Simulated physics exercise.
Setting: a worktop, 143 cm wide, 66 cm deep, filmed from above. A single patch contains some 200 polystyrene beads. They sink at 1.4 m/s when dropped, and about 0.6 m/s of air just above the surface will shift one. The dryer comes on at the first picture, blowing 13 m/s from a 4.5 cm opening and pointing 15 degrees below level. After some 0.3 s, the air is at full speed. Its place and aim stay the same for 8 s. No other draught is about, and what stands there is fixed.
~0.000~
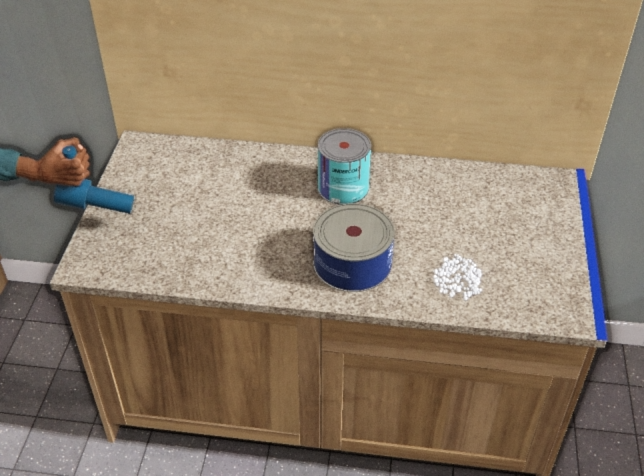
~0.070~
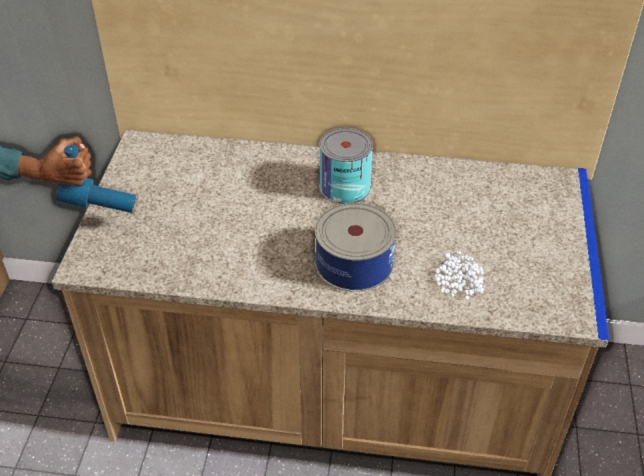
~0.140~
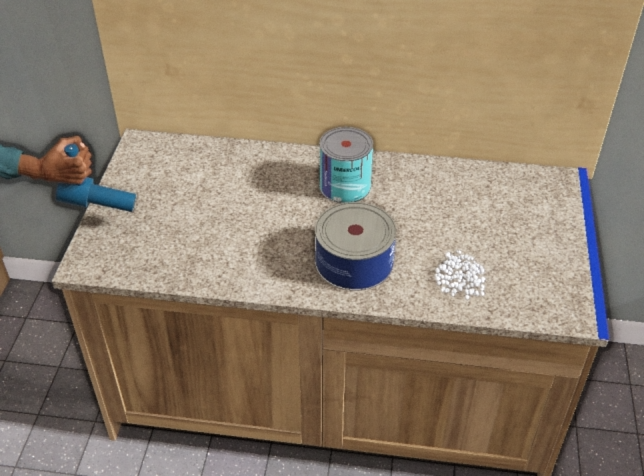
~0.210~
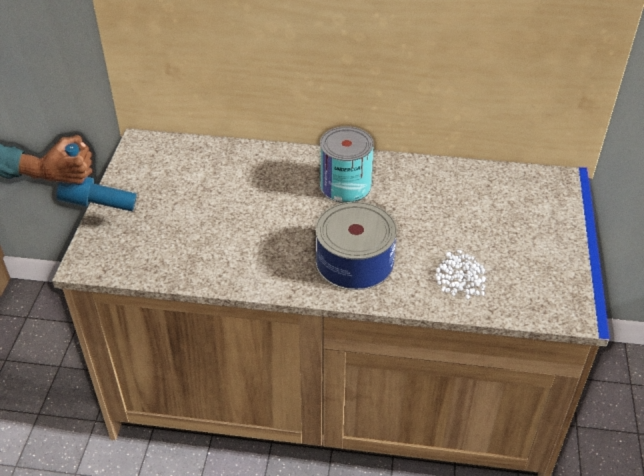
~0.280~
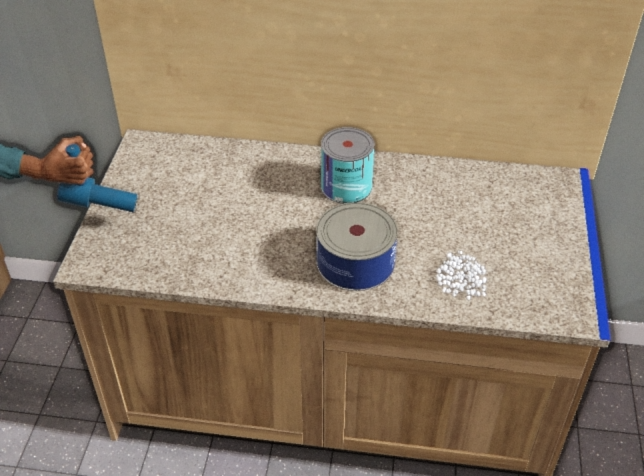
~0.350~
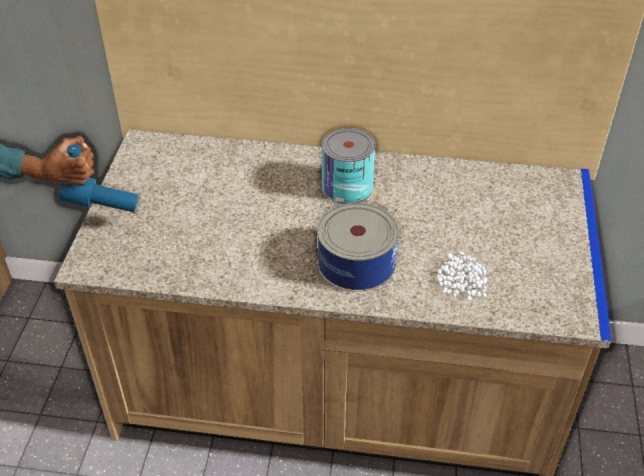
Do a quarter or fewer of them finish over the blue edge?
Yes, a quarter or fewer do.
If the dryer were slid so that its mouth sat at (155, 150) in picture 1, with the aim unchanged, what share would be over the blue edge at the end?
Estimate: About 20 %.
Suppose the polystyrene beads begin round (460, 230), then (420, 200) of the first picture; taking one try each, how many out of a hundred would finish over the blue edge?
First try 100 %, second try 100 %.
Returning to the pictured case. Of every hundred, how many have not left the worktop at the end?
Roughly 80 per cent.
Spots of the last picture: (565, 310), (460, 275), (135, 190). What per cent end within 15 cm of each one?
In order: About 10 %, then 60 %, then 0 %.
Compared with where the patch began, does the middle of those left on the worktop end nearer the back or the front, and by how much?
Toward the near side, roughly 5 cm.
After 1.6 s the count stands so, 4 % are over the blue edge; the middle of those still in play is near (470, 279).
After 2.6 s the count stands so, 10 % are over the blue edge; the middle of those still in play is near (473, 287).
After 4.4 s the count stands so, 10 % are over the blue edge; the middle of those still in play is near (468, 289).
After 8.0 s, at the end, 10 % are over the blue edge; the middle of those still in play is near (472, 294).
